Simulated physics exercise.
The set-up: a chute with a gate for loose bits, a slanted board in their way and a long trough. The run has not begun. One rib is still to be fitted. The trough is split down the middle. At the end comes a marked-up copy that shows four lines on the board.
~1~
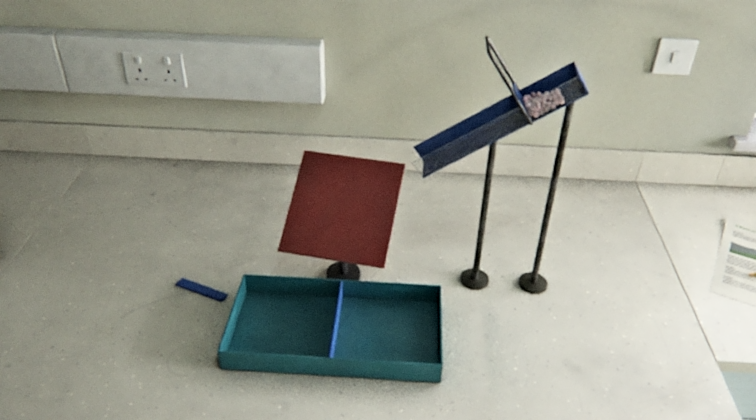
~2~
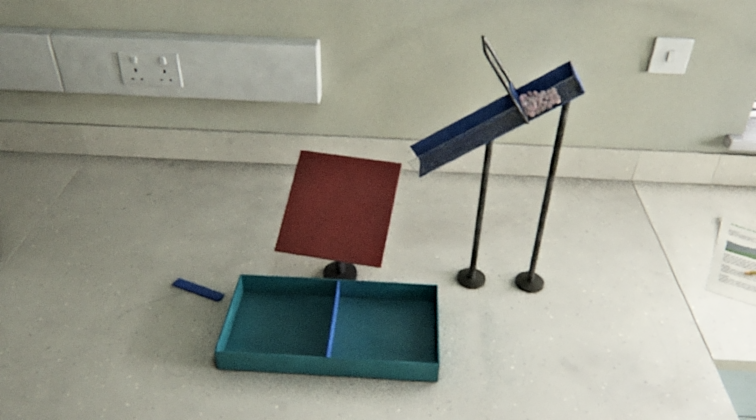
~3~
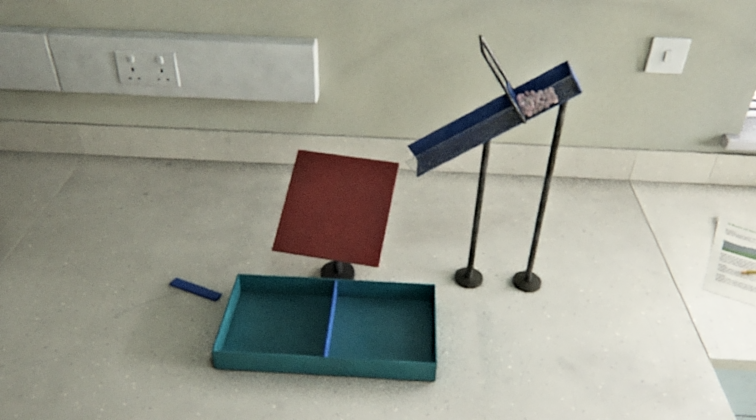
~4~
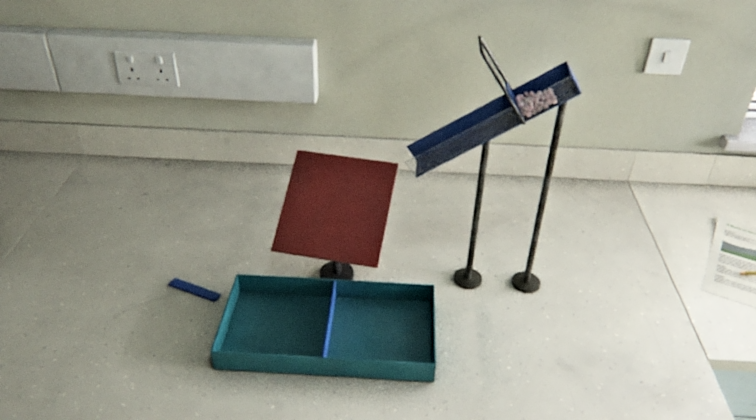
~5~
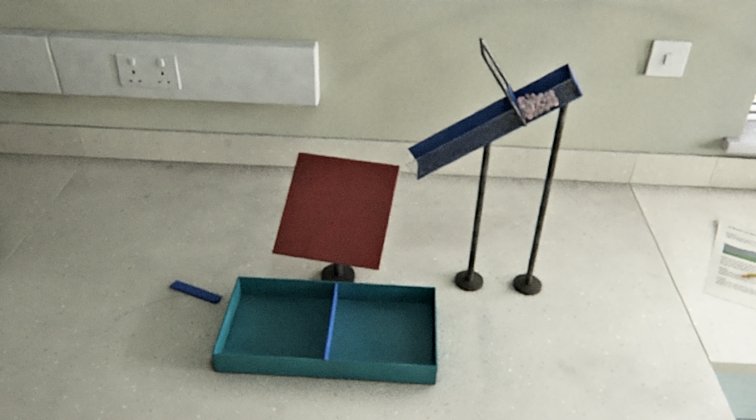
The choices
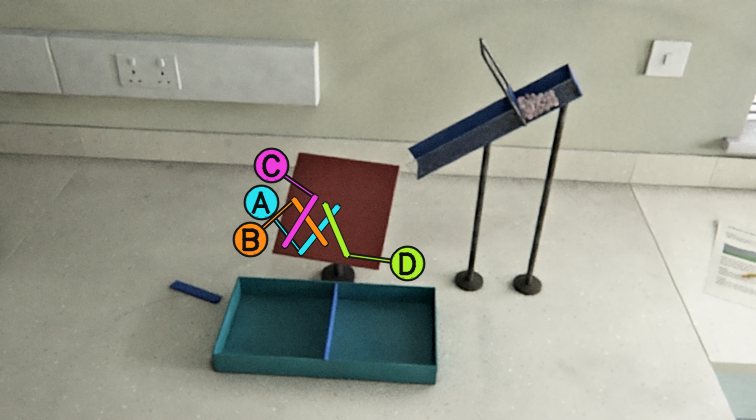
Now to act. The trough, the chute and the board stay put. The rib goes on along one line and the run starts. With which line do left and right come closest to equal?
Best: B.
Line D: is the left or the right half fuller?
Right.
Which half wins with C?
The left half.
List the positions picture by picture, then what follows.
Load behind the gate at (541, 101), sugar pearls; lip of the chute at (423, 169), sloping gently, in the first frame.
Middle of the board at (339, 206), tilted fairly steeply; middle of its low edge at (327, 259); of its high edge at (351, 156), in the second frame.
Front corners of the trough at (212, 351) and (437, 363); front end of its middle wall at (324, 357); gate still shut at (510, 92), in the third frame.
Middle of the load at (534, 101); lip at (416, 169), in the fourth frame.
Middle of the load at (535, 103); lip at (418, 171), in the fifth frame.
On the marked copy, line A from (337, 207) to (301, 252); line B from (294, 199) to (325, 243); line C from (315, 197) to (284, 245); line D from (325, 205) to (346, 255).
Choosing A, of what is caught, nearly all in the left half, a small part in the right.
Choosing B, of what is caught, about a third in the left half, about two thirds in the right.
Choosing C, of what is caught, nearly all in the left half, a small part in the right.
Choosing D, of what is caught, a small part in the left half, nearly all in the right.
